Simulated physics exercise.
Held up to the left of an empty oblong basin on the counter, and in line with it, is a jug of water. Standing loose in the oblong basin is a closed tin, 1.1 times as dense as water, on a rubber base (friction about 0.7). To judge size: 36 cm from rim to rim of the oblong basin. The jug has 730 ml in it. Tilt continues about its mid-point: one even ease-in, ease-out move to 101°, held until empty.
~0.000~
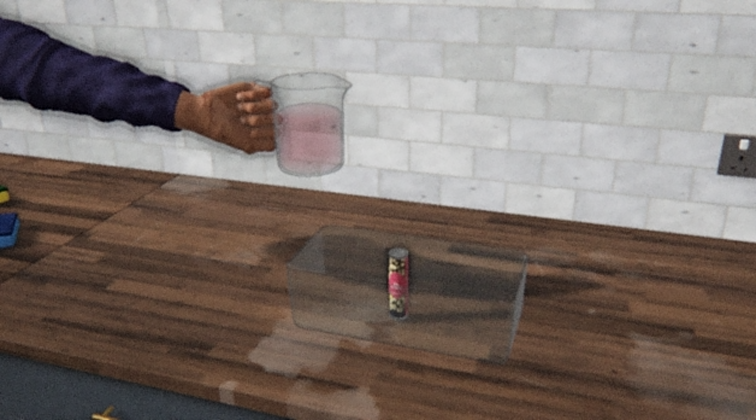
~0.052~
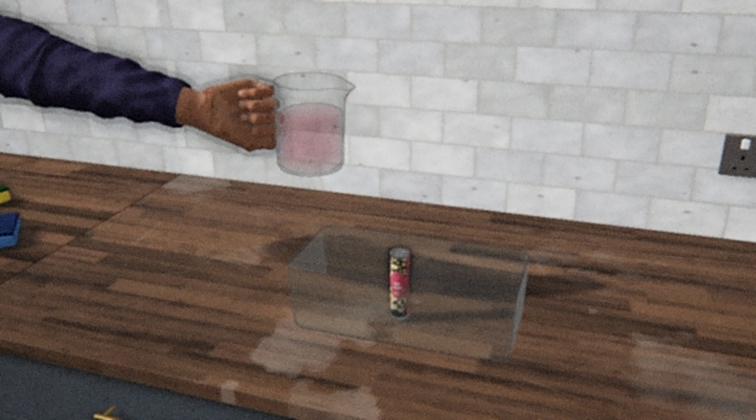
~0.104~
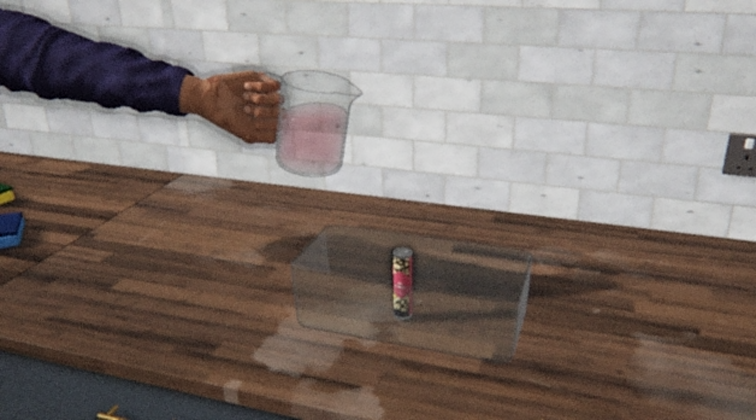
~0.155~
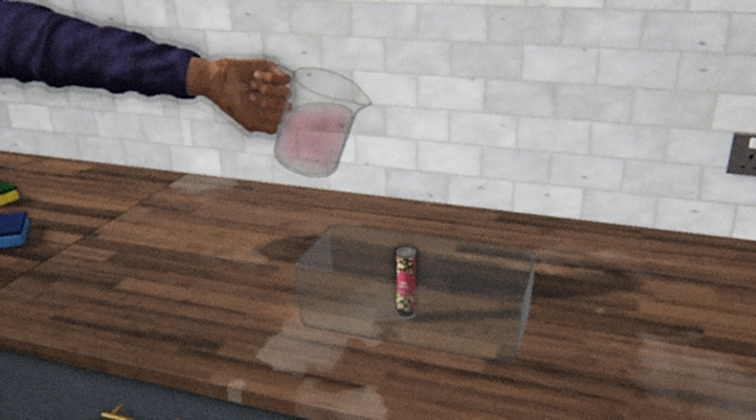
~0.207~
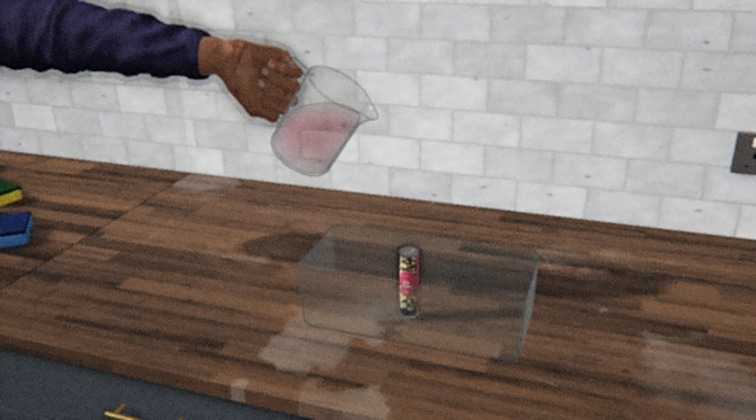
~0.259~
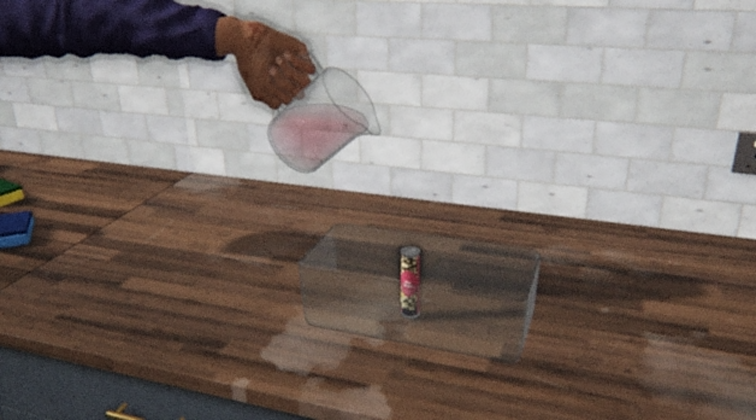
The clip shows a hand holding a clear jug of pinkish liquid above a wooden counter, left of a transparent oblong basin with a small patterned tin standing inside, and steadily tilting the jug to the right, towards the basin.
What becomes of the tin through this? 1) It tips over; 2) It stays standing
Answer: 2.
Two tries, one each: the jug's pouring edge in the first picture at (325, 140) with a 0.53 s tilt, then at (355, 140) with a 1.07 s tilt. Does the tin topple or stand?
Trial 1 - tin stays standing; trial 2 - tin tips.
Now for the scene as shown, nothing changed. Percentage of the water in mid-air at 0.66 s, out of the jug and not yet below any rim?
Near 32 per cent, I'd say.
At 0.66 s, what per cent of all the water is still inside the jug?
Around 24 in a hundred is still there.
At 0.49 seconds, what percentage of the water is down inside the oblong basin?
About 2 per cent.
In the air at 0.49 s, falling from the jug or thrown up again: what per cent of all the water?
I'd put it at about 32 percent.
After 0.49 s the tilt is 100° and 65 per cent is still to pour; the tin stands where it began.
After 0.66 s the tilt is 101° and 25 per cent is still to pour; the tin stands where it began.
After 0.84 s the tilt is 101° and 9 per cent is still to pour; the tin stands where it began.
After 1.03 s the tilt is 101° and 2 per cent is still to pour; the tin leans 4°.
In the end the tin stands where it began.
